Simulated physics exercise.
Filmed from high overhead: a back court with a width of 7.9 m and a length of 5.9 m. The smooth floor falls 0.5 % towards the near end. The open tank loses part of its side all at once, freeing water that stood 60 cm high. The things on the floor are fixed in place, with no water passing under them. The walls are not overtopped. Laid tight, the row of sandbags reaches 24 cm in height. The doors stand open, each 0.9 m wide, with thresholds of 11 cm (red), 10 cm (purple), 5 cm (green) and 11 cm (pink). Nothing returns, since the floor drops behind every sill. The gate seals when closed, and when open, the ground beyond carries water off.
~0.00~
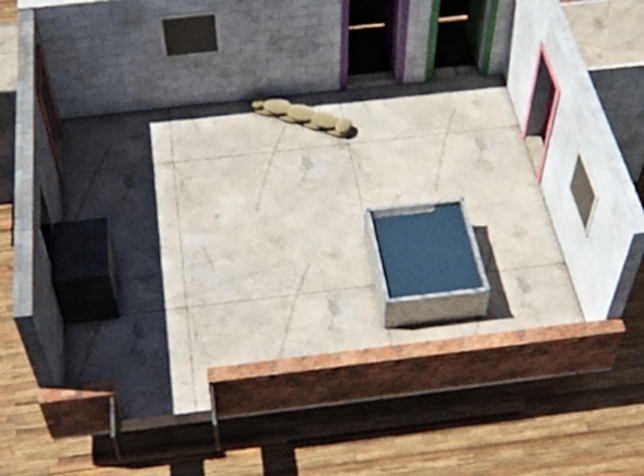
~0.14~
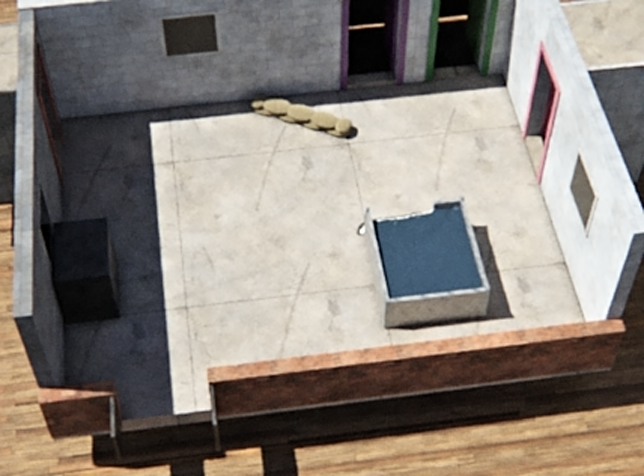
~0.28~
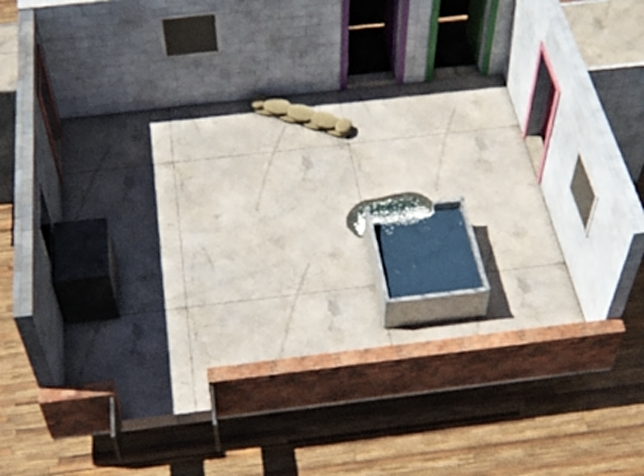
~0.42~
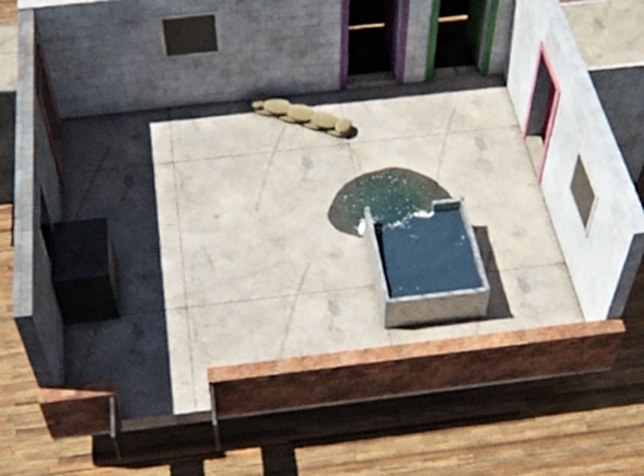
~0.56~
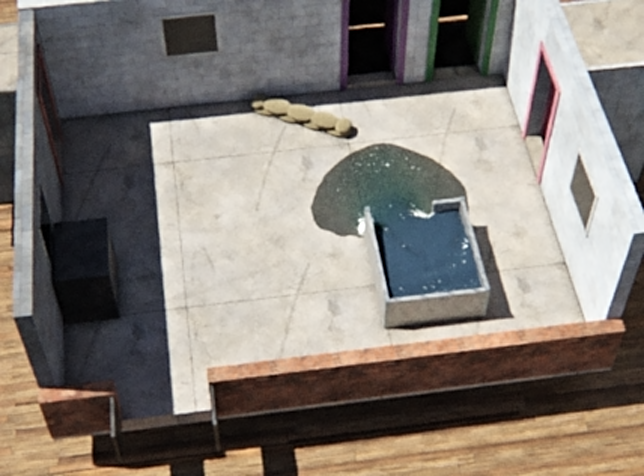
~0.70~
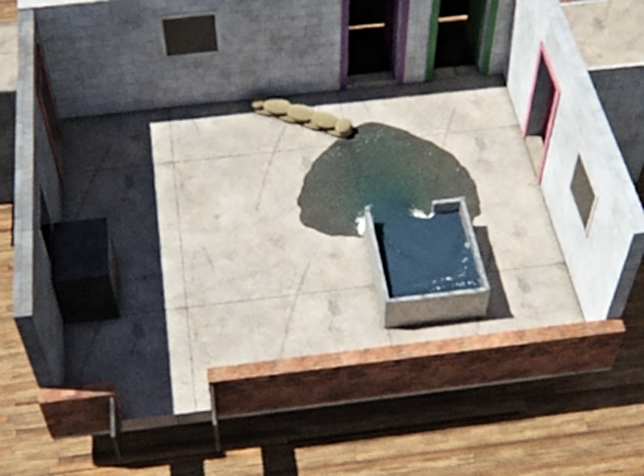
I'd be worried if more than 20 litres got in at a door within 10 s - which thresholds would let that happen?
Outcome: Red door: Short of the set amount; purple door: Beyond the set amount; green door: Beyond the set amount; pink door: Short of the set amount.
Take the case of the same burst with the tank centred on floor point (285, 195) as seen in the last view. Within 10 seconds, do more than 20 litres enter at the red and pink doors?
Result - red door exceeds it, pink door does not exceed it.
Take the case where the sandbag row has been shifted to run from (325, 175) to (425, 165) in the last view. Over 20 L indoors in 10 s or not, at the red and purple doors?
Doors: Red stays under / purple stays under.
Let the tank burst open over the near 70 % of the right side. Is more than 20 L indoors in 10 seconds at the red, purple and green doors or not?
Then it goes red fine, purple fine, green too high.
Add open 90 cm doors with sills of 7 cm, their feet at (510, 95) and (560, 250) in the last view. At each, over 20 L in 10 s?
Well, the first one ends up on the high side, the second one on the low side.
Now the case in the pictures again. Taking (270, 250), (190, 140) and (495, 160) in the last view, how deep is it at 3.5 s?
Taking the spots in order: 0 cm, 4 cm, 1 cm.
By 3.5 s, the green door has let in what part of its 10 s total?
By then it's near 55% of the total.
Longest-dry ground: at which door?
Last: Red.
After 1.4 s water covers 20 % of the floor and is deepest (30 cm) near (389, 227); red door not reached, purple door 4 cm at the sill, 8 L in, green door not reached, pink door not reached.
After 2.2 s water covers 30 % of the floor and is deepest (22 cm) near (348, 140); red door not reached, purple door 14 cm at the sill, 62 L in, green door 12 cm at the sill, 6 L in, pink door 1 cm at the sill, 0 L in.
After 3.5 s water covers 35 % of the floor and is deepest (22 cm) near (62, 124); red door 7 cm at the sill, 0 L in, purple door 14 cm at the sill, 119 L in, green door 11 cm at the sill, 33 L in, pink door 1 cm at the sill, 0 L in.
After 6.0 s water covers 55 % of the floor and is deepest (13 cm) near (75, 262); red door 9 cm at the sill, 7 L in, purple door 9 cm at the sill, 129 L in, green door 7 cm at the sill, 56 L in, pink door 4 cm at the sill, 0 L in.
After 10.0 s water covers 80 % of the floor and is deepest (8 cm) near (75, 262); red door 4 cm at the sill, 7 L in, purple door 4 cm at the sill, 129 L in, green door 4 cm at the sill, 62 L in, pink door 4 cm at the sill, 0 L in.
